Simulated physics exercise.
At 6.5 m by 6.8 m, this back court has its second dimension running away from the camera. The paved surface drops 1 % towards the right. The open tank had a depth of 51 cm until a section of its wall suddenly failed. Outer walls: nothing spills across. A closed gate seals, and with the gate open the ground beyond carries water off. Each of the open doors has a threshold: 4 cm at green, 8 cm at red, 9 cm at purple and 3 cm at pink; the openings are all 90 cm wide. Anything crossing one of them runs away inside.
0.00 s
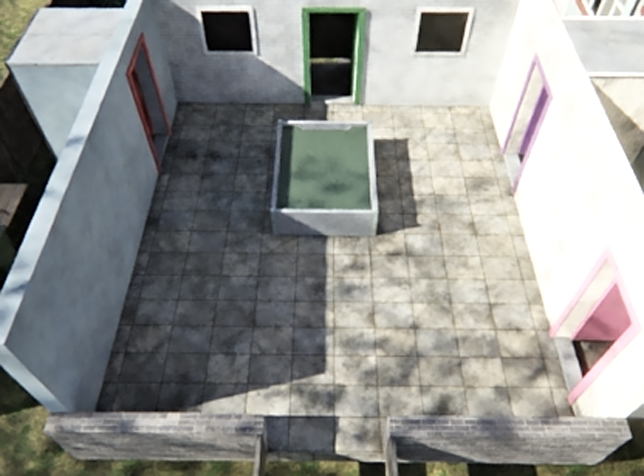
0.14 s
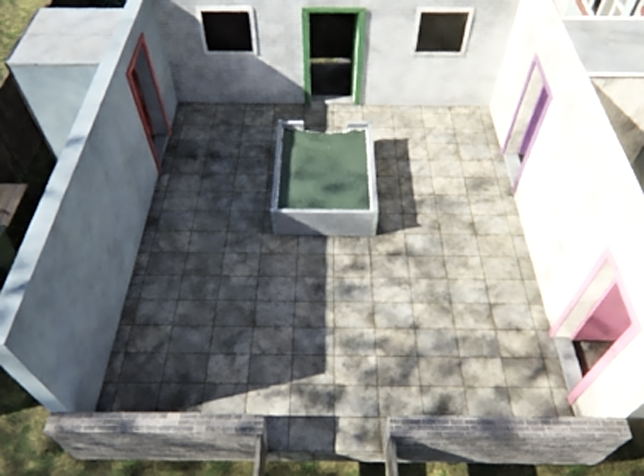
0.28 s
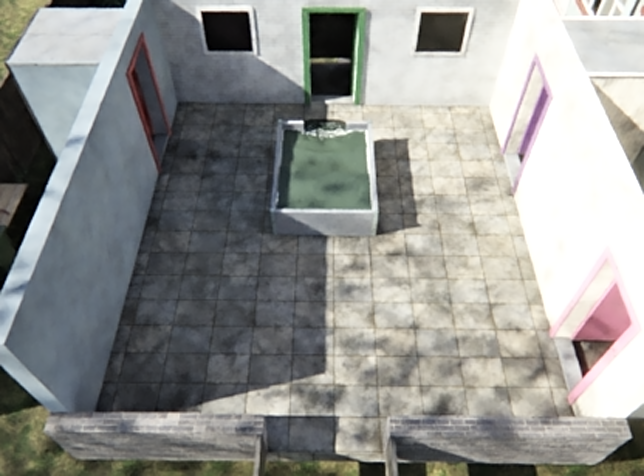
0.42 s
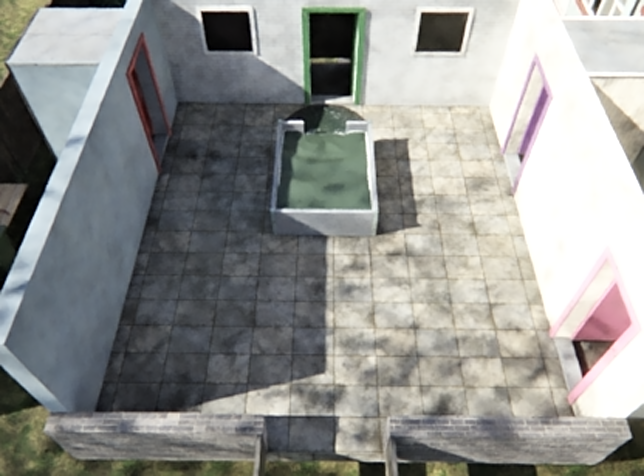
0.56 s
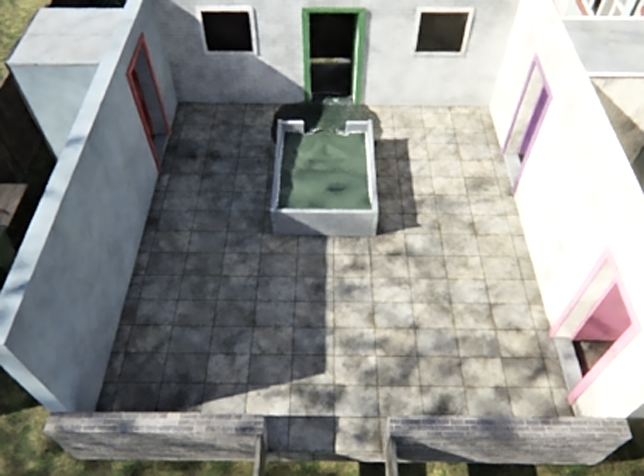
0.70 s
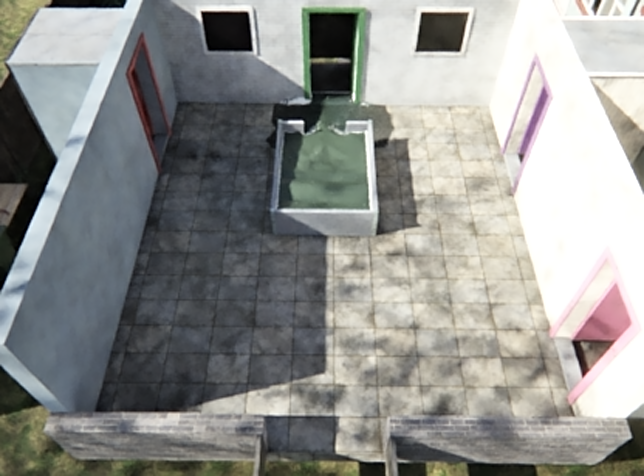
To begin with, an open tank of dark green water sits whole and still in a paved, walled courtyard. Then a gap opens in its far side and water pours out, spreading across the paving towards the green-edged doorway and fanning out to the left and right behind the tank.
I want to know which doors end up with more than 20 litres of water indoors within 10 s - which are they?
The green door: More than that; the red door: That much or less; the purple door: That much or less; the pink door: That much or less.
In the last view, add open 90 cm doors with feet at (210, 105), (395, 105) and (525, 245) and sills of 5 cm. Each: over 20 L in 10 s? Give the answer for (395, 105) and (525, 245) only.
Exceeded, within it.
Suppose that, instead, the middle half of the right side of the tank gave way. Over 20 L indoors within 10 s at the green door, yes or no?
Then: Green short of it.
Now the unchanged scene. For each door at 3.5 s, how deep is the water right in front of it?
Depths: Green door 8 cm, red door 8 cm, purple door 5 cm, pink door 0 cm.
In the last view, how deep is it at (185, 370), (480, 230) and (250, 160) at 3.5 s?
Approximately 0, 0 and 0 centimetres, going through them in turn.
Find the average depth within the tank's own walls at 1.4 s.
About 37 centimetres on average.
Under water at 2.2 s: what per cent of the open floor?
Roughly 15 % of the floor is wet.
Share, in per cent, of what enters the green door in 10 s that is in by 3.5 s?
That works out near 65%.
After 1.4 s water covers 10 % of the floor and is deepest (30 cm) near (326, 144); green door 7 cm at the sill, 114 L in, red door not reached, purple door not reached, pink door not reached.
After 2.2 s water covers 15 % of the floor and is deepest (26 cm) near (326, 144); green door 8 cm at the sill, 242 L in, red door not reached, purple door not reached, pink door not reached.
After 3.5 s water covers 20 % of the floor and is deepest (18 cm) near (326, 144); green door 8 cm at the sill, 389 L in, red door 8 cm at the sill, 0 L in, purple door 5 cm at the sill, 0 L in, pink door not reached.
After 6.0 s water covers 45 % of the floor and is deepest (12 cm) near (326, 144); green door 12 cm at the sill, 533 L in, red door 5 cm at the sill, 0 L in, purple door 4 cm at the sill, 0 L in, pink door not reached.
After 10.0 s water covers 65 % of the floor and is deepest (8 cm) near (327, 108); green door 7 cm at the sill, 612 L in, red door 2 cm at the sill, 0 L in, purple door 4 cm at the sill, 0 L in, pink door 3 cm at the sill, 0 L in.
